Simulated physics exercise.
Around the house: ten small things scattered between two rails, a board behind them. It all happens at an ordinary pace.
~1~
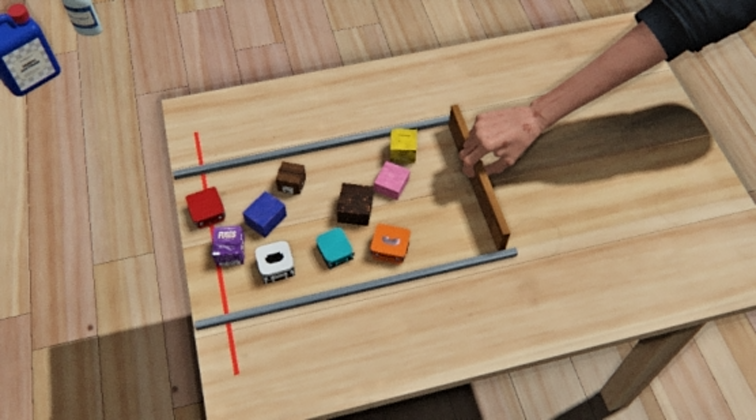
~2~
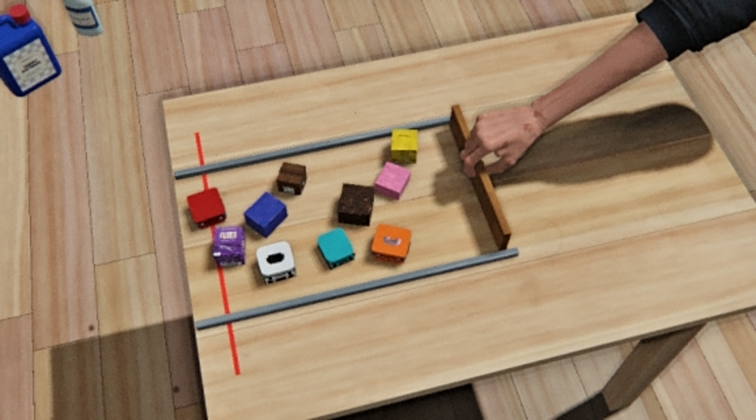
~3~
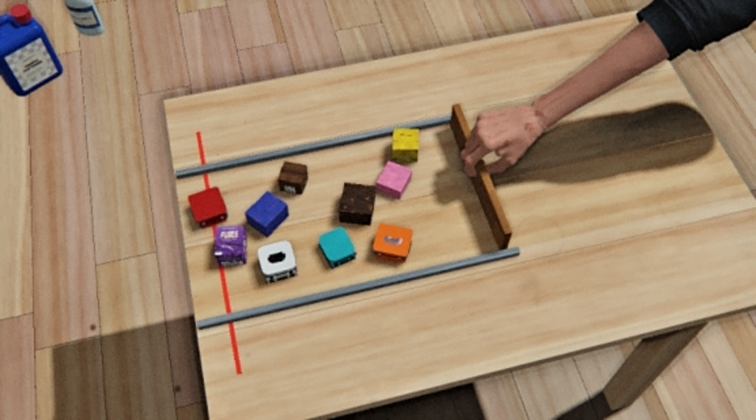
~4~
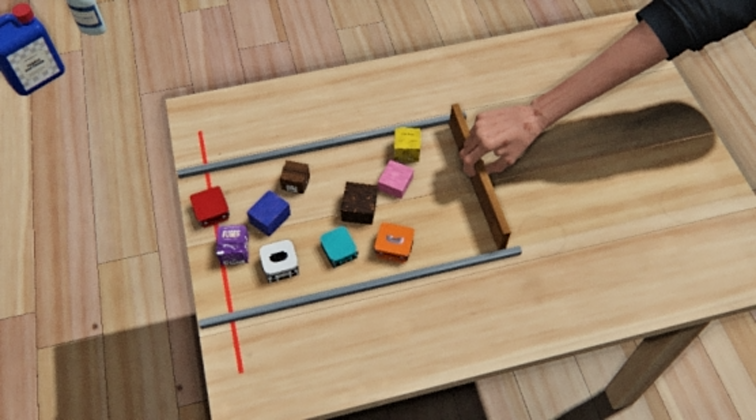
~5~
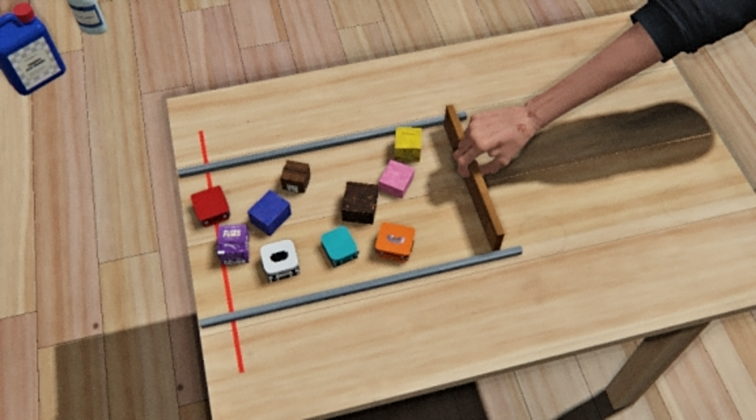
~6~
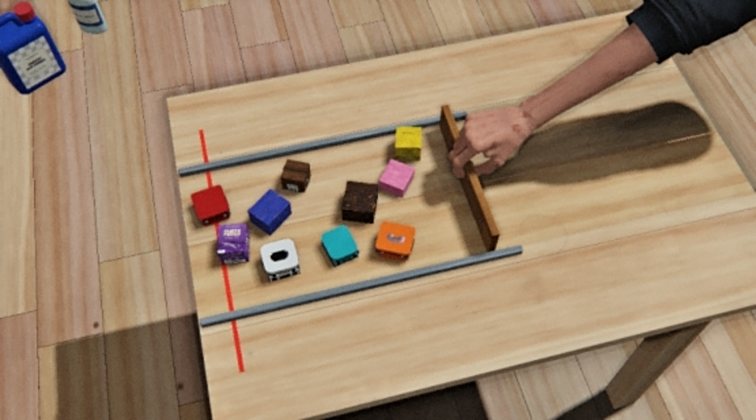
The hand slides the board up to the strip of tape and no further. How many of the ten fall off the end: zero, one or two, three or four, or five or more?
As it turns out, the number that fall off is five or more.
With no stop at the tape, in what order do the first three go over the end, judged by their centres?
Earliest first: The white case, then the purple box, then the red case.
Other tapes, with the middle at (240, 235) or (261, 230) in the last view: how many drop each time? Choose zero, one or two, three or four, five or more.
Taking them in turn, three to four; either one or two.
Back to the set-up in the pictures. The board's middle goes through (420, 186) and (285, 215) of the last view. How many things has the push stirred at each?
At the one place 2, at the other 10.
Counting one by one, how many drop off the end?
It comes to 6.
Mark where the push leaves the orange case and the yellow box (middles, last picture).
The orange case at (210, 292), the yellow box at (197, 189).
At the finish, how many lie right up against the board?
That makes 4.
Soon after, none off yet; red case at rest near (211, 206); purple box at rest near (234, 244); blue block at rest near (270, 212).
After that, none off yet; red case at rest near (211, 206); purple box moving near (230, 244); blue block at rest near (270, 212).
And then, none off yet; red case displaced about its own width near (192, 203); purple box displaced about its own width near (195, 250); blue block displaced well along near (214, 225).
In the end, the number that fall off is five or more; gone, turquoise case, brown box, white case, blue block, purple box and red case.
